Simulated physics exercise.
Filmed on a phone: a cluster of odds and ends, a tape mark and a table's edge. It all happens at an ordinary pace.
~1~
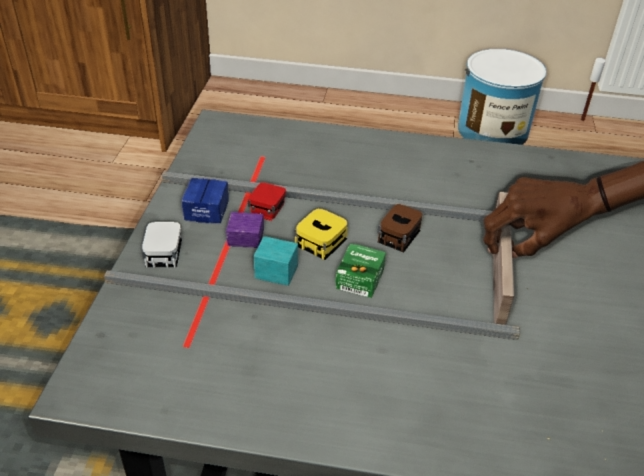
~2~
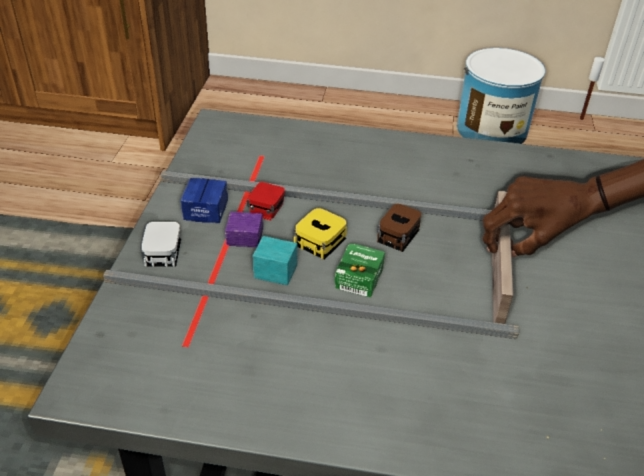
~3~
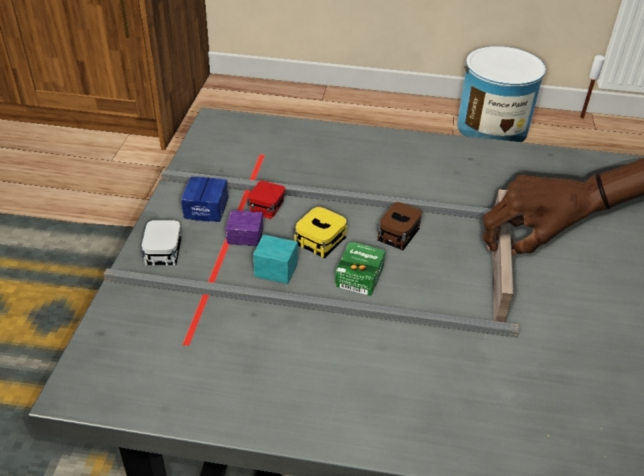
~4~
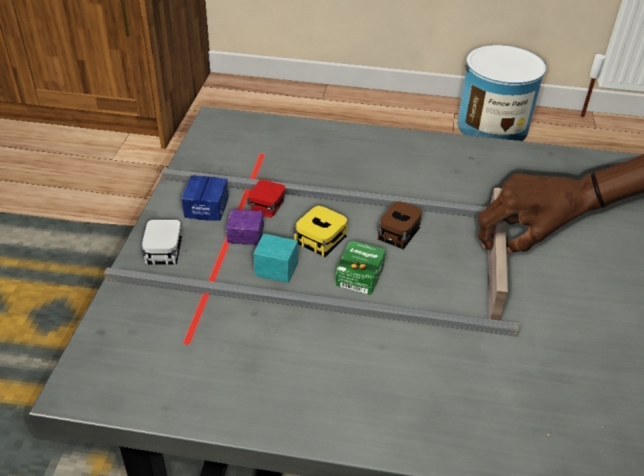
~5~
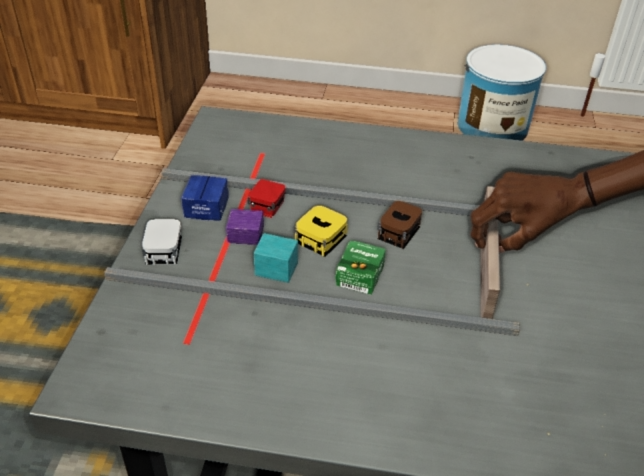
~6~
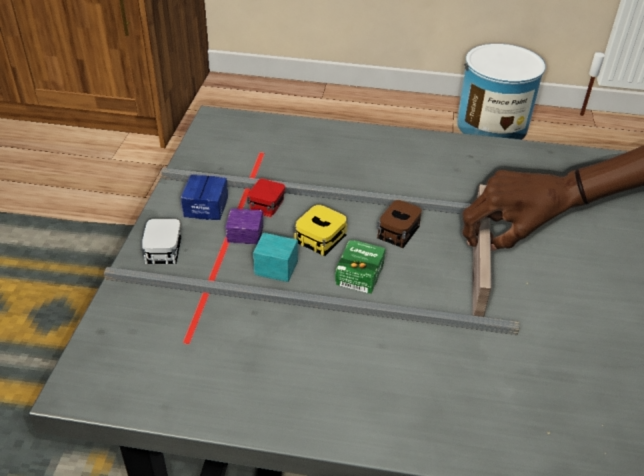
A hand held a small wooden board upright on a gray table, then slid it slightly left between two rails, while the colorful little boxes and cases near the red line stayed put.
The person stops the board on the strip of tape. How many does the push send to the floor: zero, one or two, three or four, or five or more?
The number that fall off is zero.
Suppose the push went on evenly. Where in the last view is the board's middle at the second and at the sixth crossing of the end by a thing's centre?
Its middle is around (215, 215) and later (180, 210).
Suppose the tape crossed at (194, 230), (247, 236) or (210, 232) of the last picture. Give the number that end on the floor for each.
In that order 3, 0 and 1.
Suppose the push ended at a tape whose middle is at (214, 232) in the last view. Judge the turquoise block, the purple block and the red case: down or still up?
The turquoise block is kept, the purple block remains up, the red case stays on.
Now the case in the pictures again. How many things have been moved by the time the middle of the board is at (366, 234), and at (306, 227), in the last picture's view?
3 and 5.
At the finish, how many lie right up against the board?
The number is 2.
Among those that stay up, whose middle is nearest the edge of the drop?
Foremost is the white case.
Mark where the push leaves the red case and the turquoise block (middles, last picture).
About (201, 190), and the other about (163, 245).
A little later, none off yet; white case at rest near (162, 242); blue box at rest near (205, 197); purple block at rest near (245, 226).
Next, none off yet; white case at rest near (162, 242); blue box at rest near (205, 197); purple block shifted about its own width near (219, 226).
When it is over, the number that fall off is zero.
